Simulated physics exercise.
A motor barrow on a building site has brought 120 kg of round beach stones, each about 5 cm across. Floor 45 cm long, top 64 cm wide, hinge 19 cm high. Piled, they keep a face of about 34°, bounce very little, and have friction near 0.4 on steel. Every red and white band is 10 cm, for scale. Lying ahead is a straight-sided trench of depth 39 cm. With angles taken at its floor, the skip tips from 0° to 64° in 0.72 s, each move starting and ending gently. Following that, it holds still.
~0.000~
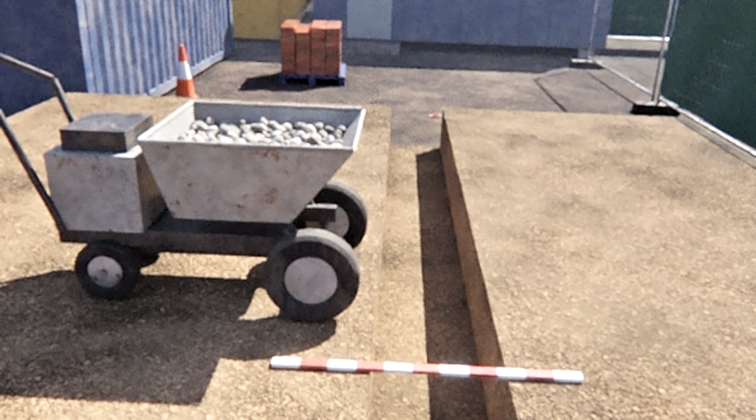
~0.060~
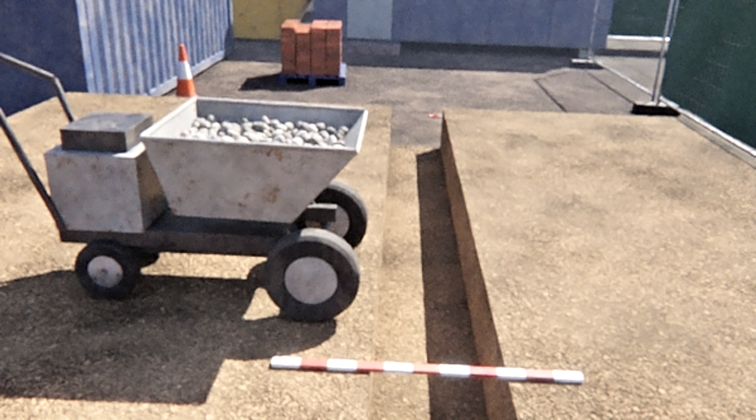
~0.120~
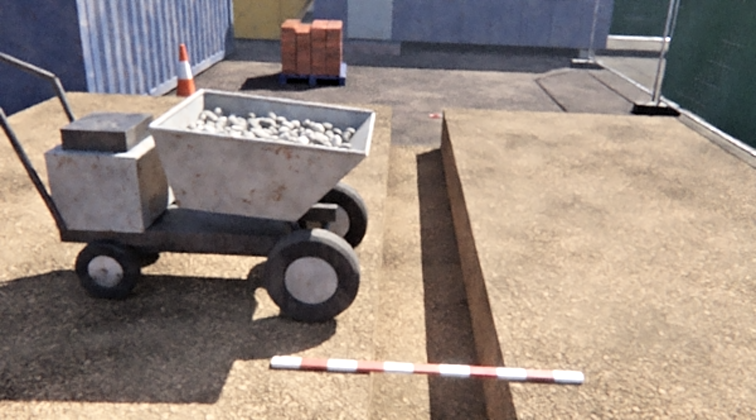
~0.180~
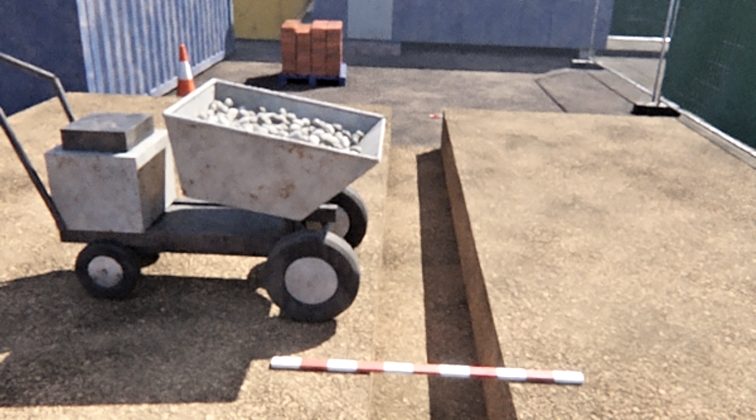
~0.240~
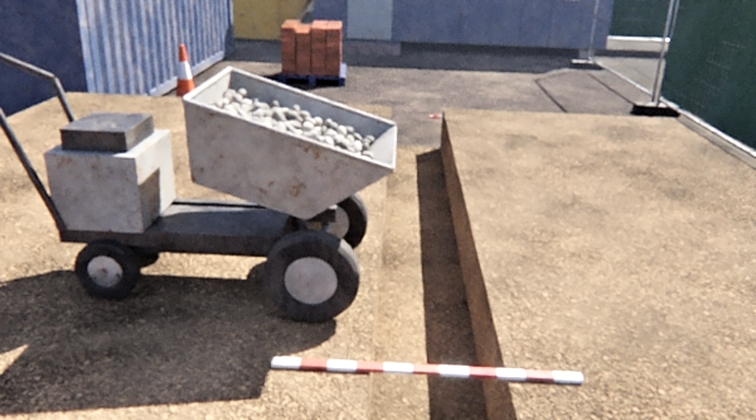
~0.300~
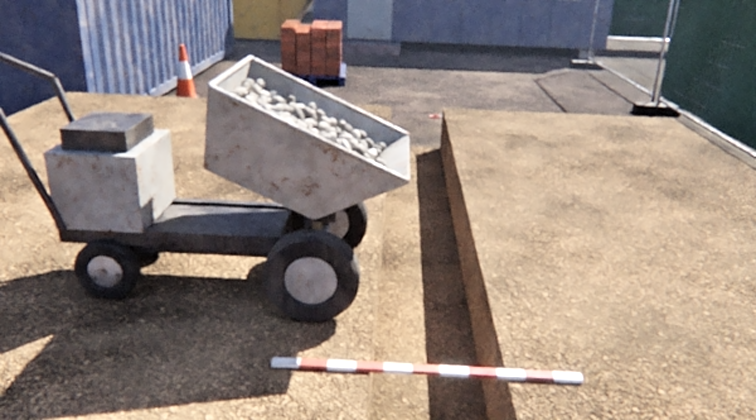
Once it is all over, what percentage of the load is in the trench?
Roughly 48 percent of the load is in the trench.
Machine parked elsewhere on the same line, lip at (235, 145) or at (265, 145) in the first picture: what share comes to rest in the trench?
From the first spot near 95, from the second near 100 per cent.
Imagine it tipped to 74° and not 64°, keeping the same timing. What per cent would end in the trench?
Roughly 35% would end there.
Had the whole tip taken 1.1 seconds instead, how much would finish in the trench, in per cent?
With that change, it comes to around 55 per cent.
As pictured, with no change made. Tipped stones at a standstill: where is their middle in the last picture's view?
Their middle lands near (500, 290).
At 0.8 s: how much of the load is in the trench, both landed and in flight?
Roughly 10% by that time.
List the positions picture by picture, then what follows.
The first frame shows lip at (354, 150), floor tilted 0°, highest stones at (257, 130).
In the second frame, the skip is at 1°, its lip at (357, 151); the top of the load is at (231, 128); the stones move at 0.3 m/s on average.
The third frame shows lip at (366, 155), floor tilted 5°, highest stones at (223, 122); the stones move at 0.6 m/s on average.
In the fourth frame, the skip is at 10°, its lip at (379, 161); the top of the load is at (221, 111); the stones move at 0.8 m/s on average.
In the fifth frame, the skip is at 17°, its lip at (394, 170); the top of the load is at (229, 99); the stones move at 1.0 m/s on average.
In the sixth frame, the skip is at 24°, its lip at (409, 182); the top of the load is at (247, 89); the stones move at 1.1 m/s on average.
After 0.5 s the floor is at 54°; 100 % in the skip; the foremost stones are at (430, 212).
After 0.8 s the floor is at 64°; 82 % in the skip, 11 % in the trench, 7 % past the trench; the foremost stones are at (528, 295).
After 1.2 s the floor is at 64°; 35 % in the skip, 15 % in the trench, 50 % past the trench; the foremost stones are at (667, 301).
After 3.1 s the floor is at 64°; 0 % in the skip, 48 % in the trench, 52 % past the trench; the foremost stones are past the picture's edge.
